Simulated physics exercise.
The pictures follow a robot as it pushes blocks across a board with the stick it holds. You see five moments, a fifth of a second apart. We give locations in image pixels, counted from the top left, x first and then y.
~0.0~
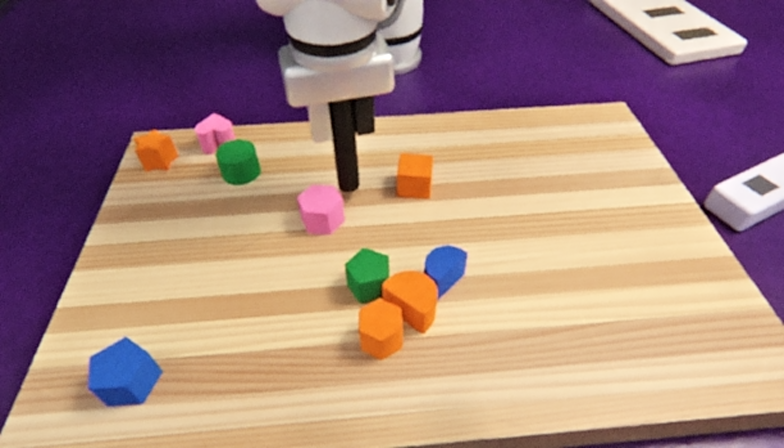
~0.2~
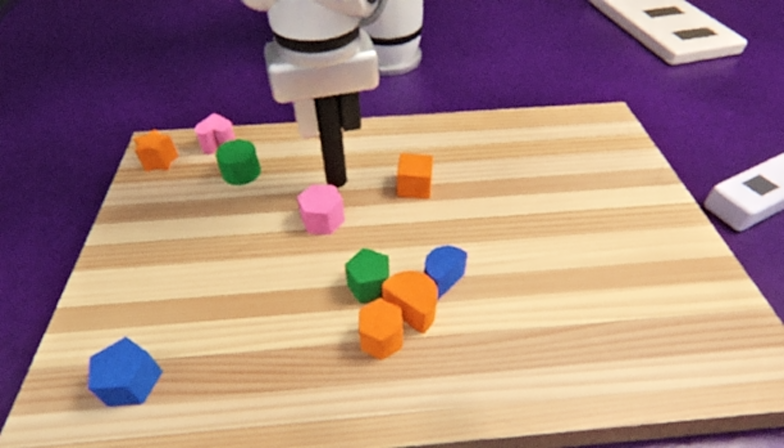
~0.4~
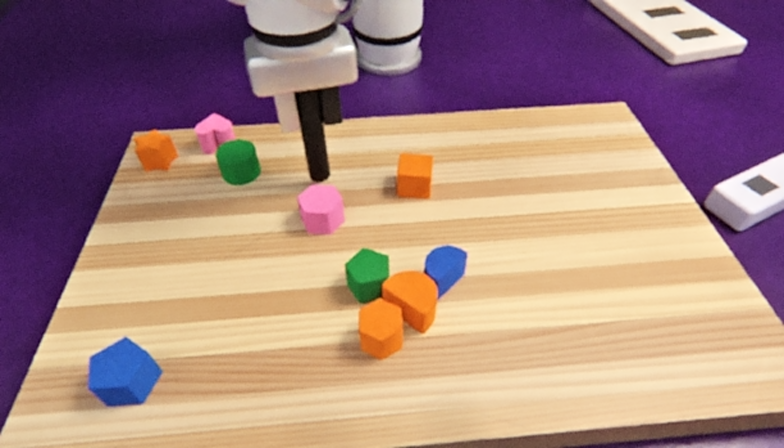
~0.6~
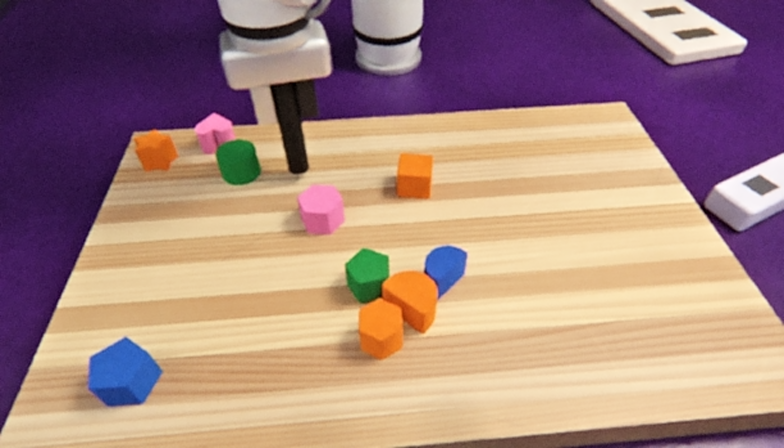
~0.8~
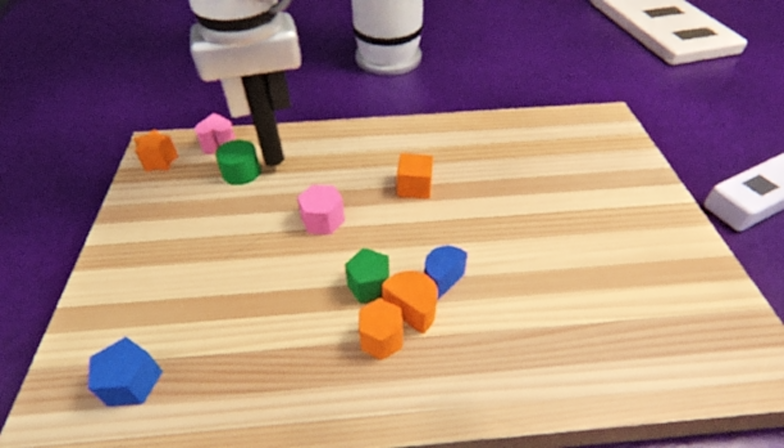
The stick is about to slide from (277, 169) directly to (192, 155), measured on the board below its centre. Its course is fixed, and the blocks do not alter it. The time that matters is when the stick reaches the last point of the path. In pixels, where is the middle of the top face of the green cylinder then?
Its top centre is at about (194, 156).
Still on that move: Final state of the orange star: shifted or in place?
By then it is still where it was.
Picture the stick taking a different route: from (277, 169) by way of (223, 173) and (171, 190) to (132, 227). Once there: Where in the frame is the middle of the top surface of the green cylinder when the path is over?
(130, 164)
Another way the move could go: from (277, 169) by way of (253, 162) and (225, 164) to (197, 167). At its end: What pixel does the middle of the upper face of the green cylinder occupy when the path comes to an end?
It should be at about (176, 166).
The first path, step by step. One third of the way, stick at (245, 155); green cylinder at (211, 152).
Two thirds of the way, stick at (216, 150); green cylinder at (194, 156).
At the end, stick at (188, 145); orange star unmoved; pink heart block at (209, 122), turned 30° clockwise; green cylinder at (194, 156).
